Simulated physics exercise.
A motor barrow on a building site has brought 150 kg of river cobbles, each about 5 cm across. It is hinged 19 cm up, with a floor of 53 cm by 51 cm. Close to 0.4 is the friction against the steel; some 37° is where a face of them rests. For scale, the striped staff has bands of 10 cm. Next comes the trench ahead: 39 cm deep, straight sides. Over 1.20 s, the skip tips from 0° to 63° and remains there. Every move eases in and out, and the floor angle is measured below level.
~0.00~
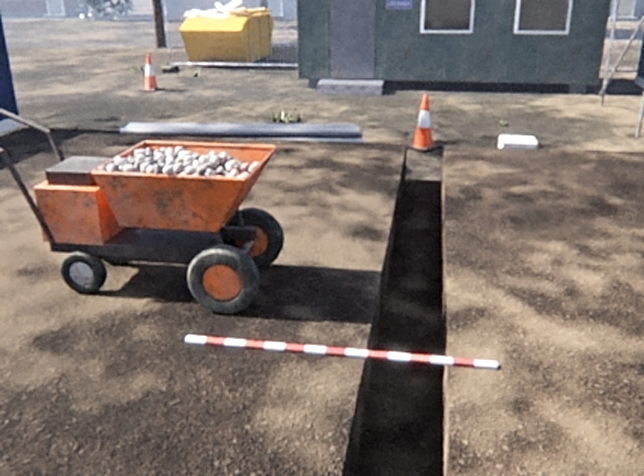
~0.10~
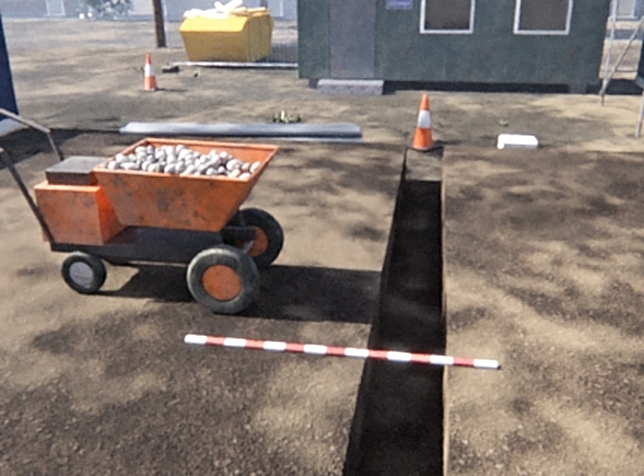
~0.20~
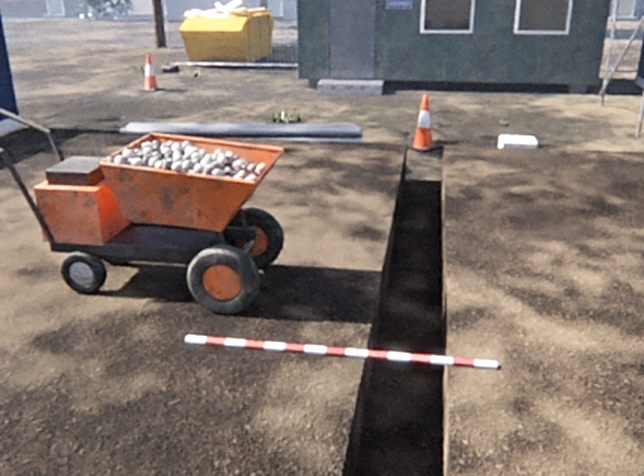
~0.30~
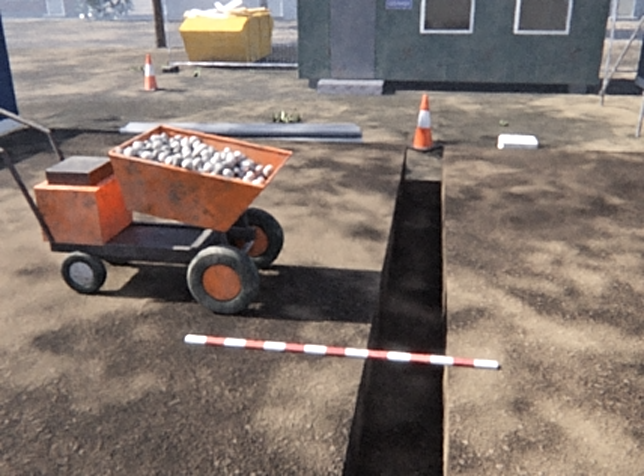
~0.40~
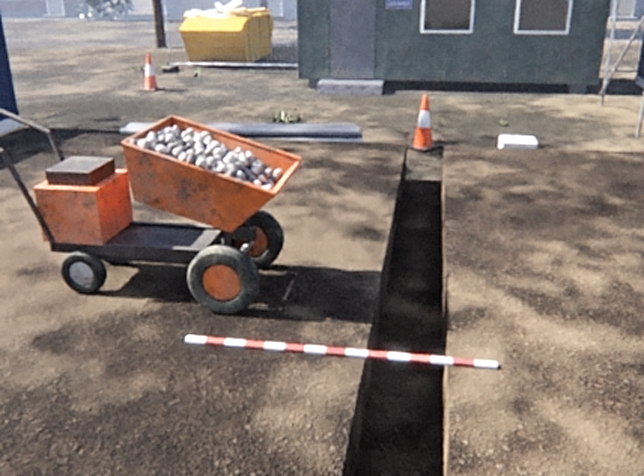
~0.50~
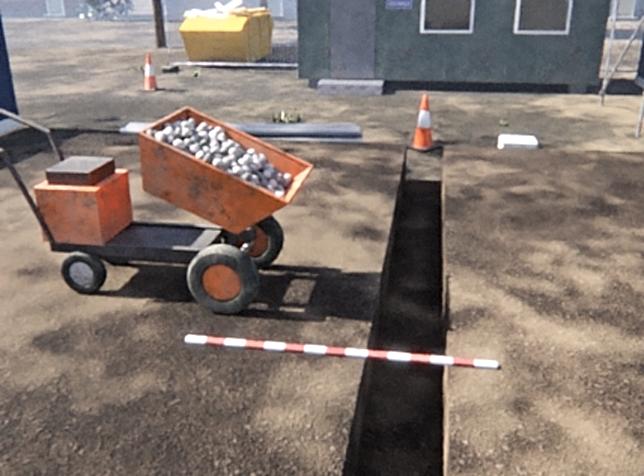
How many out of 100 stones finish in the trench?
About 47 of them.
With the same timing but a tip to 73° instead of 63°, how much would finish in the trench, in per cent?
It would come to about 75 percent.
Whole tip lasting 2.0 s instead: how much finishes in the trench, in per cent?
That would give about 45 percent.
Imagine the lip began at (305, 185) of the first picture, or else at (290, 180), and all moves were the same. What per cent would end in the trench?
Estimates: 50 % then 65 %.
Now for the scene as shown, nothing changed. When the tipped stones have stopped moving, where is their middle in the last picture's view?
Around (399, 348).
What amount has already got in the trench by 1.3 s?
About 15%.
After 0.9 s the floor is at 53°; 100 % in the skip; the foremost stones are at (326, 219).
After 1.3 s the floor is at 63°; 76 % in the skip, 12 % short of the trench, 13 % in the trench; the foremost stones are at (428, 367).
After 1.6 s the floor is at 63°; 52 % in the skip, 15 % short of the trench, 33 % in the trench; the foremost stones are at (440, 340).
After 3.6 s the floor is at 63°; 32 % in the skip, 21 % short of the trench, 47 % in the trench; the foremost stones are at (439, 350).
